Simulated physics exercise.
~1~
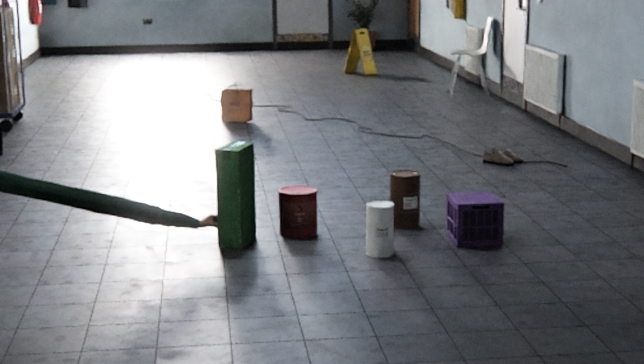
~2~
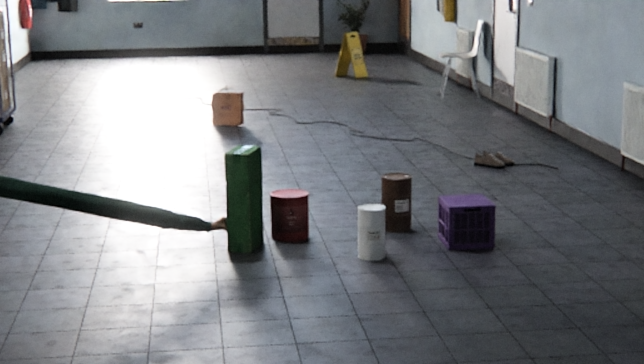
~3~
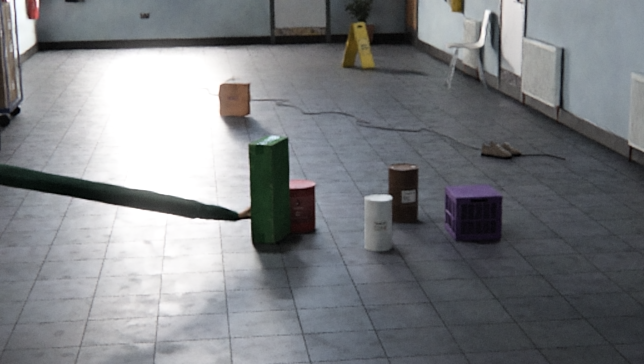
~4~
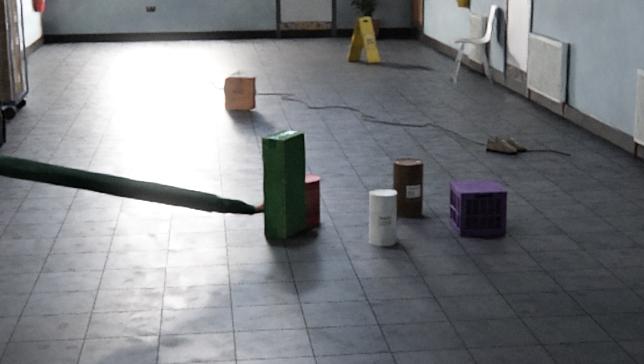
In a large room with a dark tiled floor, an outstretched green-sleeved arm pushes an upright green box to the right among scattered containers and a purple crate. The box slides gradually, ending upright and partly hiding the red pail, while the other objects stay put.
